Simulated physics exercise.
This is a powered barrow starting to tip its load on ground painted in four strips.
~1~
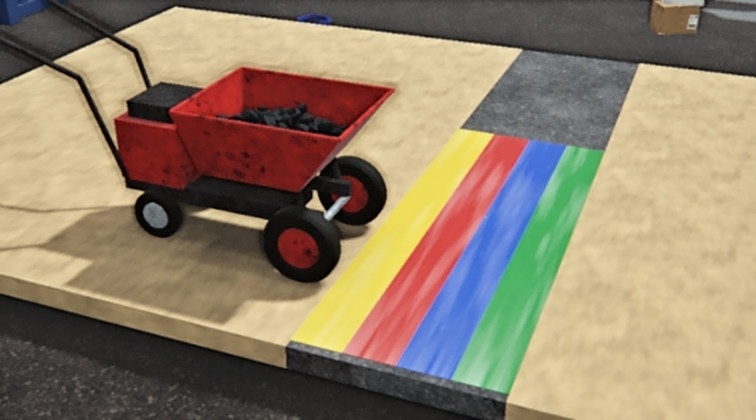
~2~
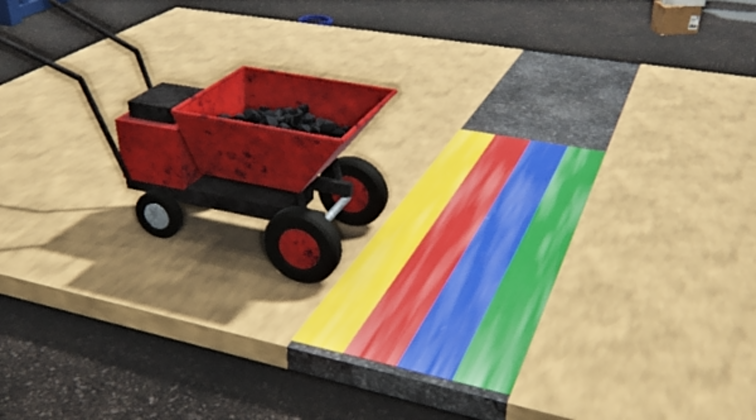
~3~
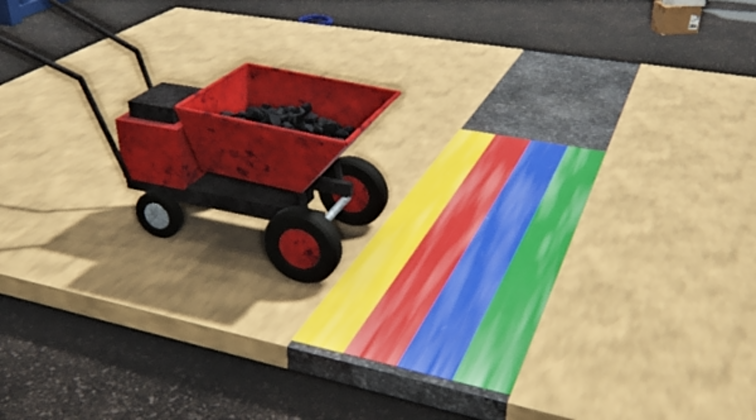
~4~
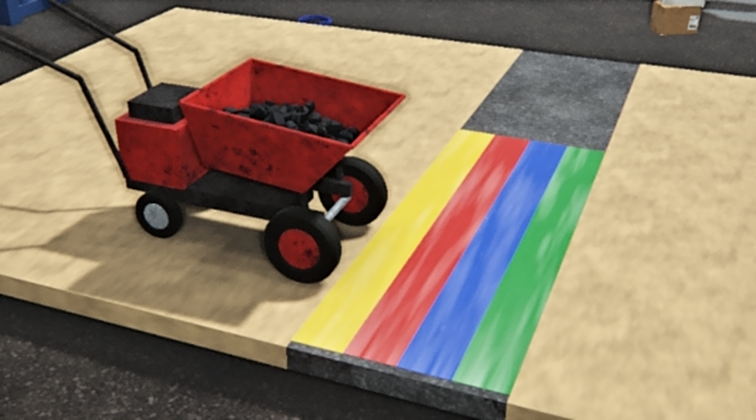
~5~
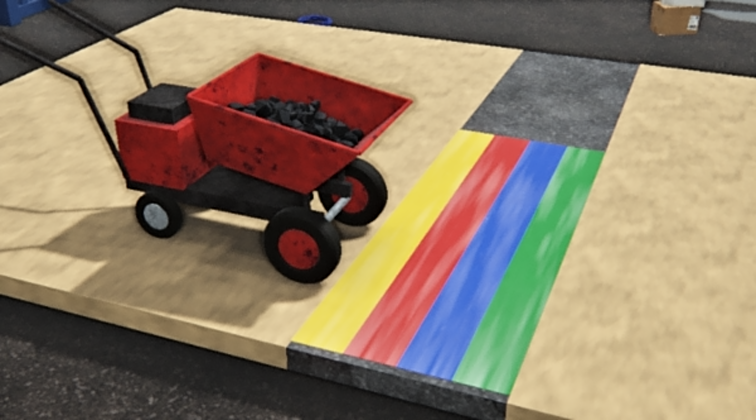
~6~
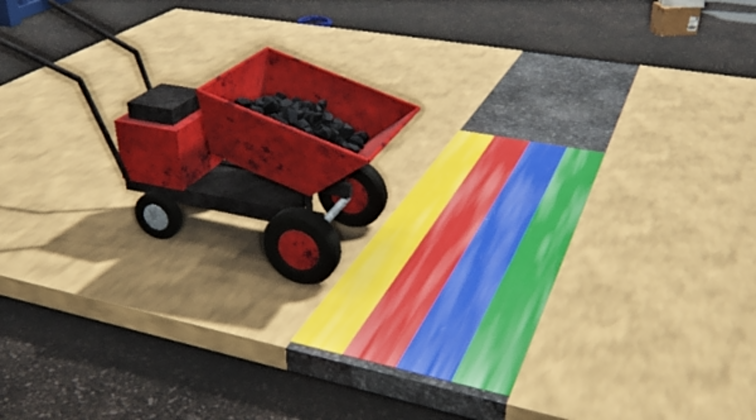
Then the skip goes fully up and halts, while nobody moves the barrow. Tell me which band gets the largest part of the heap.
I would say the blue band gets the largest part.
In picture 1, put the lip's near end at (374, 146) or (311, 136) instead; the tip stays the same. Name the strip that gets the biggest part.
Well, from the first place it would be the green one, and from the second that blue strip.
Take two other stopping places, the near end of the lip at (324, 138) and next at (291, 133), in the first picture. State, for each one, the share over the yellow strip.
First place: Around 0 per cent. Second place: Around 0 per cent.
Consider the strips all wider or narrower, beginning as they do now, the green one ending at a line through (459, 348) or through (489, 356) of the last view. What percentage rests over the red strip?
In order, 0 % and 0 %.
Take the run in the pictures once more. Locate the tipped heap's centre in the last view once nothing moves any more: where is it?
Roughly pixel (498, 277).
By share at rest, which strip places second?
In second place: Green.
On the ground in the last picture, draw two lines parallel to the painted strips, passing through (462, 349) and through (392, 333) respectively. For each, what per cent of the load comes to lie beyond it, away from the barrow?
I'd say some 40 in a hundred, and after that 80 in a hundred.
Just after the last frame, skip tipped steeply; every one in the skip.
A moment on, skip tipped right over; almost all in the skip; just a few over the red strip; about a tenth over the blue strip.
Further on, skip tipped right over; roughly a quarter in the skip; just a few over the red strip; roughly a third over the blue strip; roughly a quarter over the green strip; about a tenth off the paint.
When it is over, skip tipped right over; roughly a quarter in the skip; not one over the yellow strip; just a few over the red strip; roughly half over the blue strip; roughly a third over the green strip; about a tenth off the paint.
